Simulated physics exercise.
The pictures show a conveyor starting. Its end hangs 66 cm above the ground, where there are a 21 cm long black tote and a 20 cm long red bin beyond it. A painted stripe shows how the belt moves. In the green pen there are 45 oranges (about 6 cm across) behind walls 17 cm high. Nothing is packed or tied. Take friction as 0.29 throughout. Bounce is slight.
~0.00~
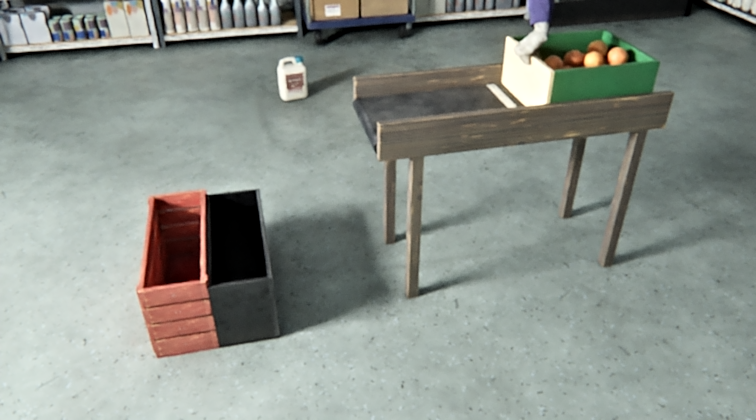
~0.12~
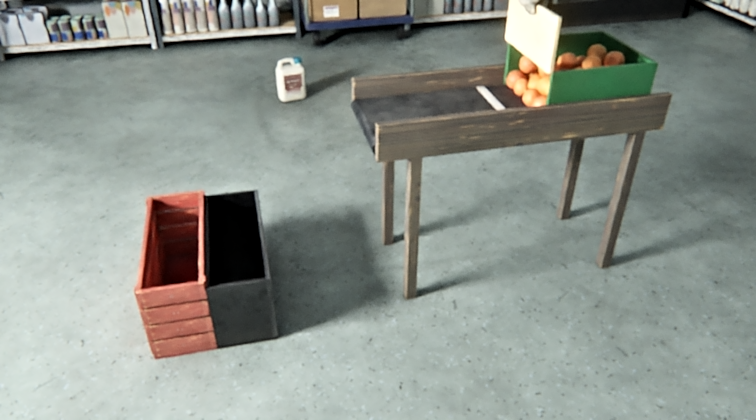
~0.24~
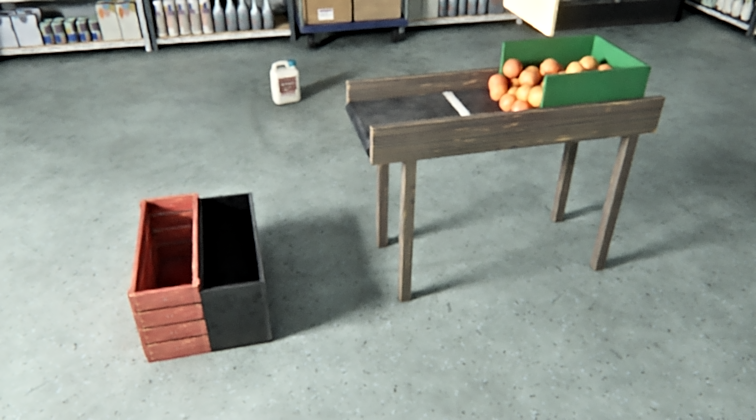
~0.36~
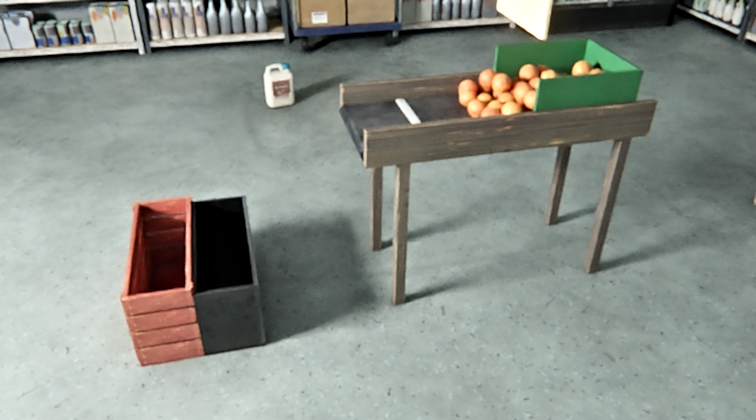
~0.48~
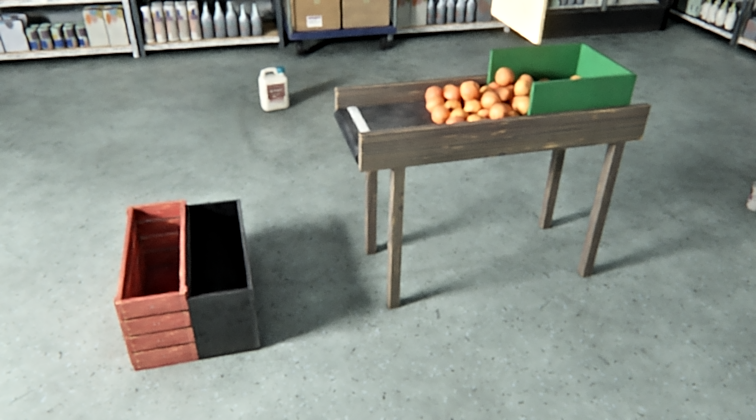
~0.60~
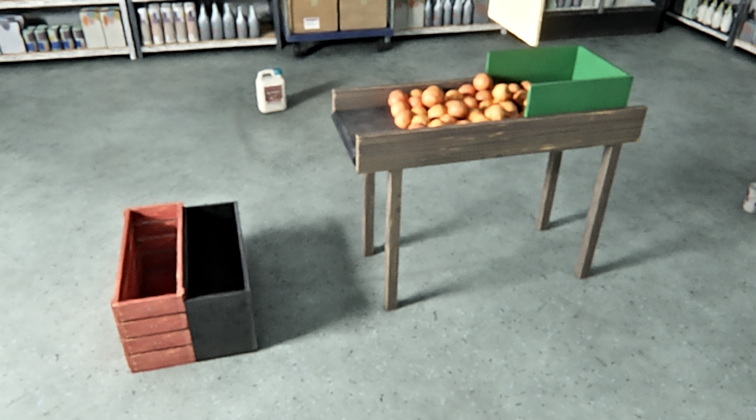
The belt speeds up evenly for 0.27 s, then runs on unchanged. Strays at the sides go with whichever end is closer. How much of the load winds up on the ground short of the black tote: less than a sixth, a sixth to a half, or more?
Ending on the ground short of the black tote: Upwards of half of them.
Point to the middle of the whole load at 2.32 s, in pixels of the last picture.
At about (340, 282).
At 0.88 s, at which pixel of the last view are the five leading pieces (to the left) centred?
At about (312, 141).
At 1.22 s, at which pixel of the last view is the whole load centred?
Around (298, 159).
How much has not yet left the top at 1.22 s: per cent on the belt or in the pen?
Some 30 per cent.
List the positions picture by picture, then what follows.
In the first picture (places track the rim corner closest to us here), green pen (554, 71); black tote (211, 286); belt travel 0 cm; all still inside.
Green pen (552, 72); belt travel 4 cm, in the second picture.
Green pen (546, 75); belt travel 14 cm; 4 out, the lowest orange at (499, 92), in the third picture.
Green pen (539, 79); belt travel 30 cm; 12 out, the lowest orange at (485, 102), in the fourth picture.
Green pen (533, 83); belt travel 46 cm; 20 out, the lowest orange at (453, 108), in the fifth picture.
Green pen (530, 85); black tote (188, 300); belt travel 61 cm; 28 out, in the sixth picture.
After 0.88 s, 6 still in the green pen, 30 on the belt and 9 in the air.
After 1.22 s, 1 still in the green pen, 13 on the belt, 7 on the ground short of the black tote and 24 in the air.
After 1.70 s, 1 in the black tote, 4 on the belt, 32 on the ground short of the black tote and 8 in the air.
When it is over (at 2.32 s), 1 in the black tote and 44 on the ground short of the black tote. Asked share, 44 of 45, 98 per cent.
